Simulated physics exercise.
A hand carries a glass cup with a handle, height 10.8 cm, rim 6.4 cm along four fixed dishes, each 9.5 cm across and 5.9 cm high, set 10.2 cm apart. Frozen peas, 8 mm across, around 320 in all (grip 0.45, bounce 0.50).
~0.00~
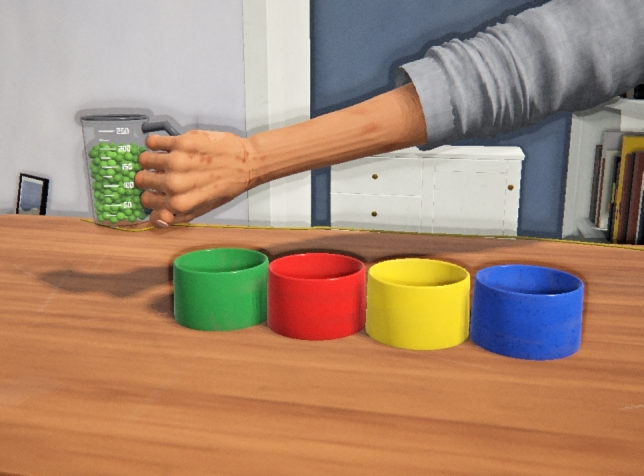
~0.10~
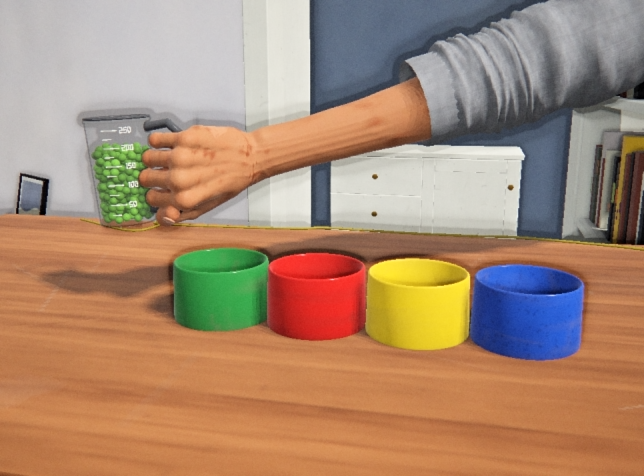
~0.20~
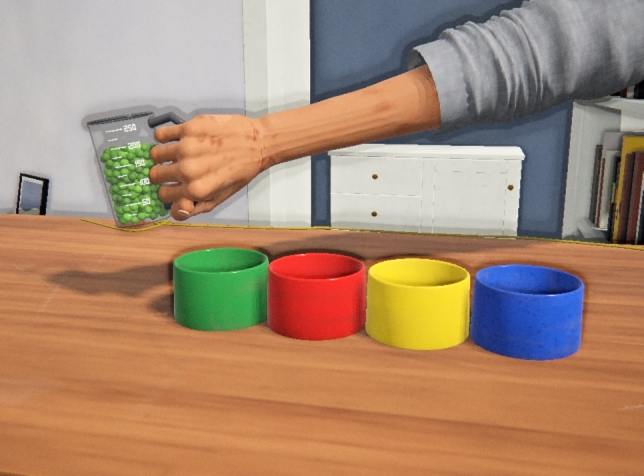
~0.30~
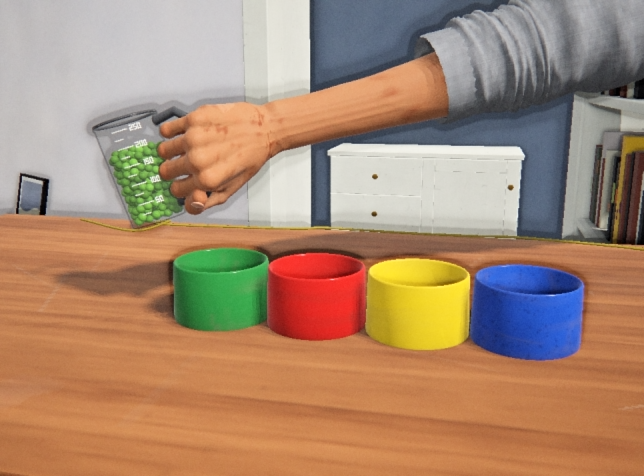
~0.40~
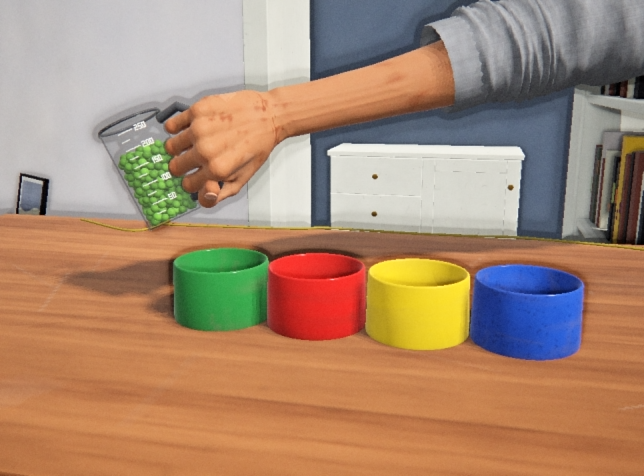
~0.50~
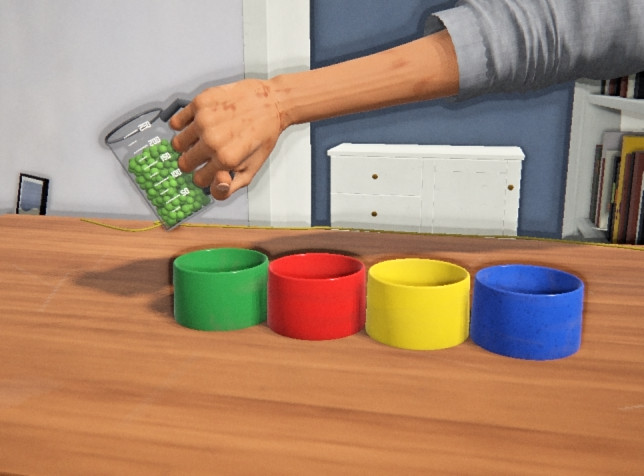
The video shows a hand holding a clear cup of green peas above a wooden table with green, red, yellow and blue dishes in a row, moving it slightly right while steadily tilting it to the left.
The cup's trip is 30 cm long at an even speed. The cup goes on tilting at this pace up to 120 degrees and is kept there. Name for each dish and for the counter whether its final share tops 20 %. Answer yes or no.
Red no, blue no, green yes, yellow no, counter no.
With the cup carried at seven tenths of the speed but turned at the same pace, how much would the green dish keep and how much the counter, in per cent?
In that case green 60, counter 40.
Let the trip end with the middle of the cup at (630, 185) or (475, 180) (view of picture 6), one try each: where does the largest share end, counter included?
The winner: Green, then green.
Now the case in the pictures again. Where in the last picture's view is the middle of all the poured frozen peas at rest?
At about (227, 298).
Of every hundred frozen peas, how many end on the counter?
Roughly 5 per cent.
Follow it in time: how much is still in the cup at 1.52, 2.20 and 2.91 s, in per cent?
About 90, 0, 0.
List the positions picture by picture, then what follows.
Cup at (119, 170), tilt 0 degrees, lip at (87, 117), moved 0.0 cm; middle of the pieces at (121, 185); green dish at (221, 261); red dish at (316, 267); yellow dish at (418, 273); blue dish at (528, 280), in the first picture.
Cup at (123, 170), tilt 3 degrees, lip at (89, 119), moved 0.5 cm; middle of the pieces at (125, 185), in the second picture.
Cup at (133, 170), tilt 10 degrees, lip at (93, 124), moved 1.6 cm; middle of the pieces at (137, 185), in the third picture.
Cup at (143, 171), tilt 17 degrees, lip at (99, 129), moved 2.7 cm; middle of the pieces at (148, 185), in the fourth picture.
Cup at (153, 171), tilt 25 degrees, lip at (105, 135), moved 3.9 cm; middle of the pieces at (160, 185), in the fifth picture.
Cup at (163, 171), tilt 32 degrees, lip at (112, 142), moved 5.0 cm; middle of the pieces at (172, 185); green dish at (221, 261); red dish at (316, 267); yellow dish at (418, 273); blue dish at (528, 280). The cup turns about 75 degrees a second and travels 11 cm a second, in the sixth picture.
After 1.52 s, tilt 107 degrees; cup holds 90 %, green 10 %.
After 2.20 s, tilt 120 degrees; cup holds 0 %, red 5 %, green 90 %.
After 2.91 s, tilt 120 degrees; cup holds 0 %, red 5 %, green 90 %.
In the end, at 3.2 s, red 5 %, blue 0 %, green 90 %, yellow 0 %, counter 5 %.
